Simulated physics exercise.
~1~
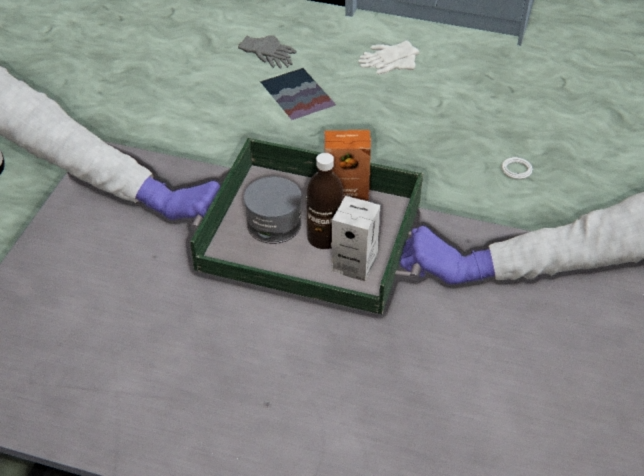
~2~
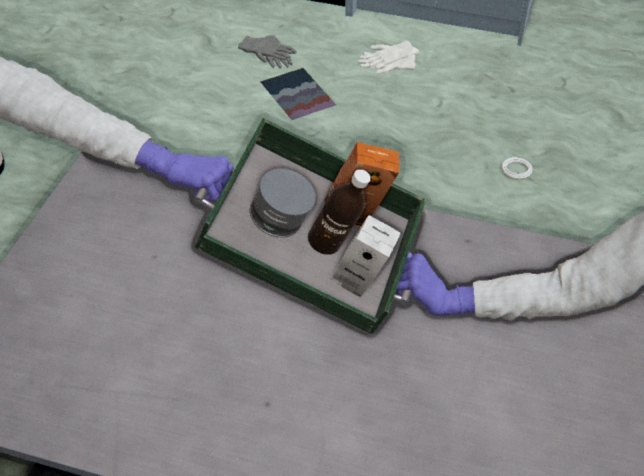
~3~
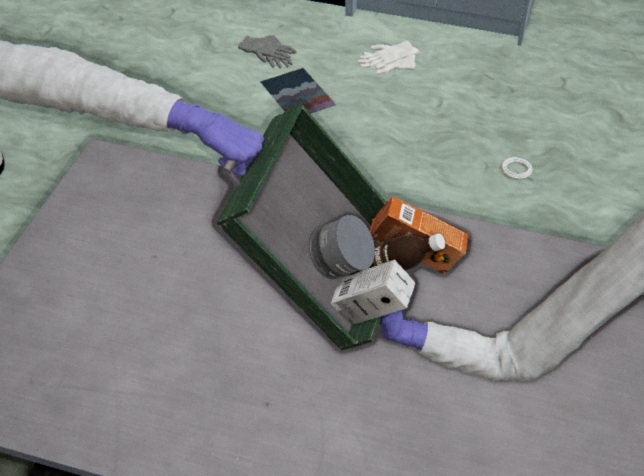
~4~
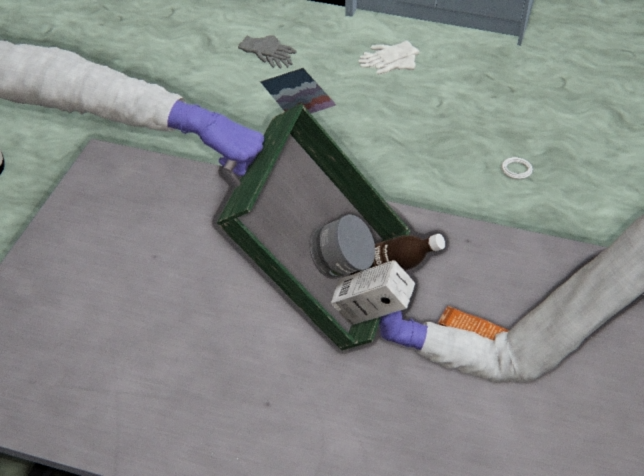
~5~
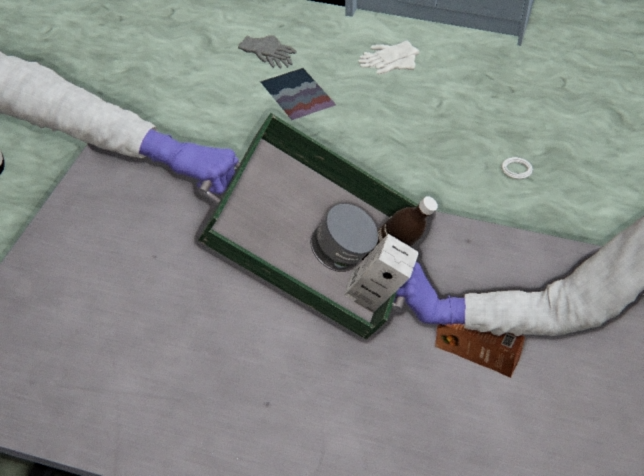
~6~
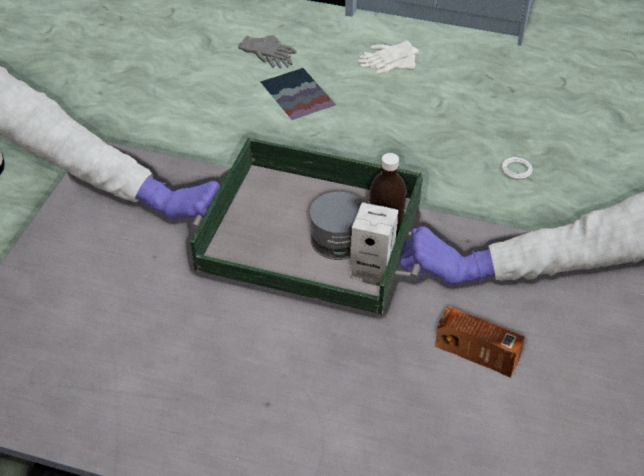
Two gloved hands tip a green crate rightward, spilling the orange carton, then level it.
